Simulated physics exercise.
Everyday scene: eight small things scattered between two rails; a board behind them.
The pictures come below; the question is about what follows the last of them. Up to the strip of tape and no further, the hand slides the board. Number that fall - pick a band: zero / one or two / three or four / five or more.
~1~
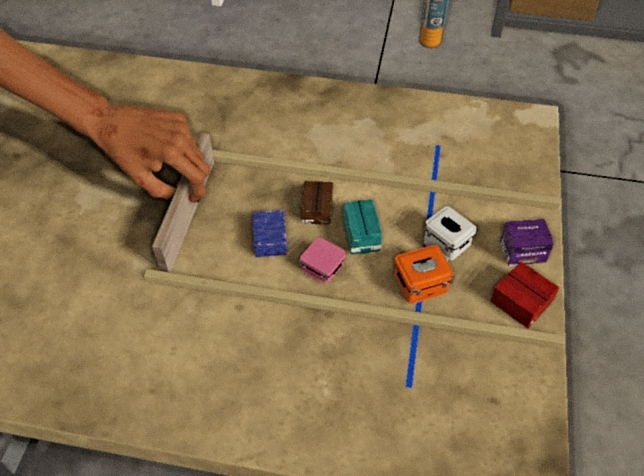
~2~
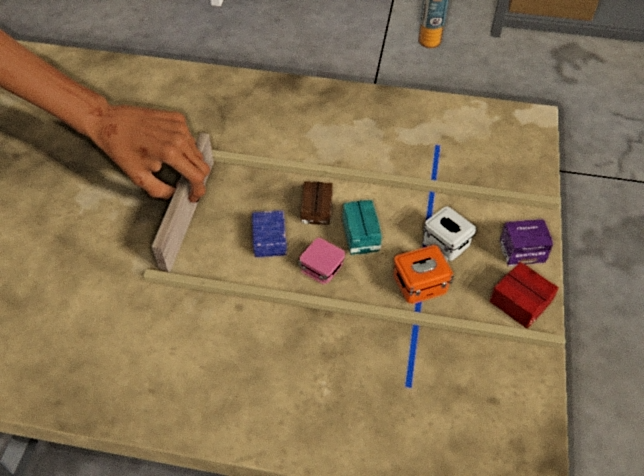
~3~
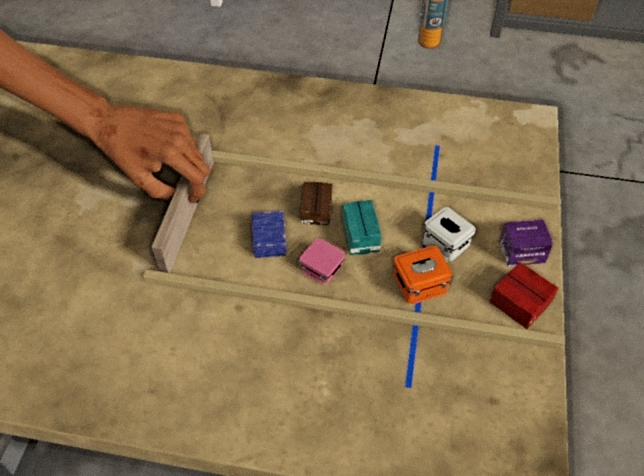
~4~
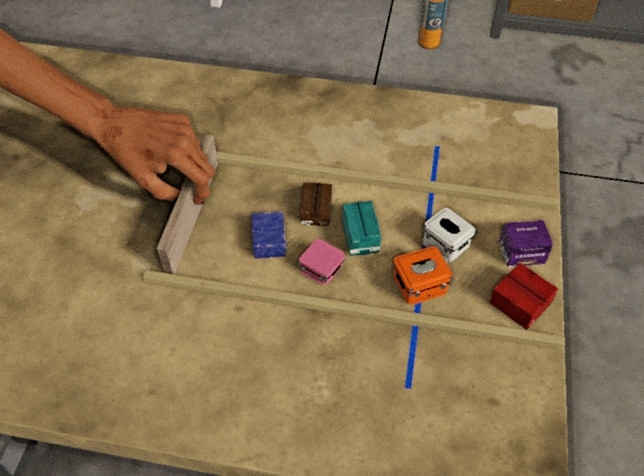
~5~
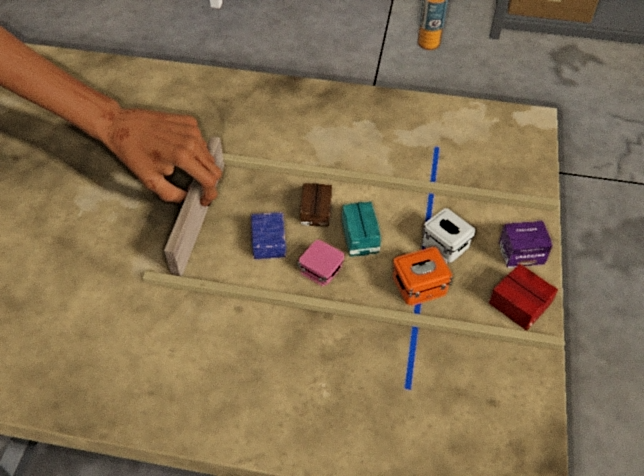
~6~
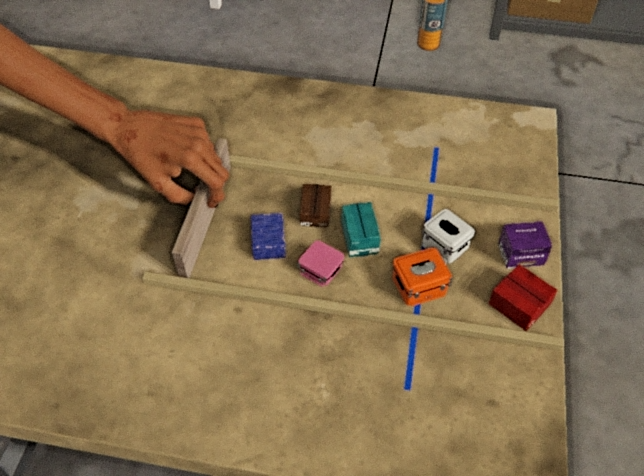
Band: Zero.
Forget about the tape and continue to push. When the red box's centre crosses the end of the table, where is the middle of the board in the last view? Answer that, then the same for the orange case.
The middle is at (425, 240) when it's the red box, and at (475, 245) when it's the orange case.
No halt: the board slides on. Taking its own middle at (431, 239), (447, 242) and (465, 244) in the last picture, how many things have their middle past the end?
In order, that gives 2, then 2, then 2.
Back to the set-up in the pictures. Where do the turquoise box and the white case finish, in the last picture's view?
The turquoise box ends up near (474, 245), and the white case near (516, 245).
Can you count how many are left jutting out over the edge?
The total comes out at 2.
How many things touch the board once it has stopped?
All in all, 2.
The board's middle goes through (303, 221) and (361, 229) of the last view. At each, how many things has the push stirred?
By then 3, and 6.
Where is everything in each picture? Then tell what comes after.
Purple box (526, 243); red box (524, 294); white case (449, 234); board (186, 201); tape (426, 250), in the first frame.
Red box (524, 295); pink case (322, 262), in the second frame.
White case (448, 235); brown box (317, 203), in the third frame.
Purple box (525, 244); turquoise box (361, 228), in the fourth frame.
Red box (523, 297); orange case (421, 277), in the fifth frame.
Purple box (525, 245); red box (522, 297); white case (447, 237); board (204, 206); tape (424, 253), in the sixth frame.
A little later, none off yet; purple box at rest near (525, 245); red box at rest near (522, 297); white case at rest near (447, 237).
Next, none off yet; purple box at rest near (525, 245); red box at rest near (526, 298); white case shifted about its own width near (475, 239).
When it is over, the number that fall off is zero.
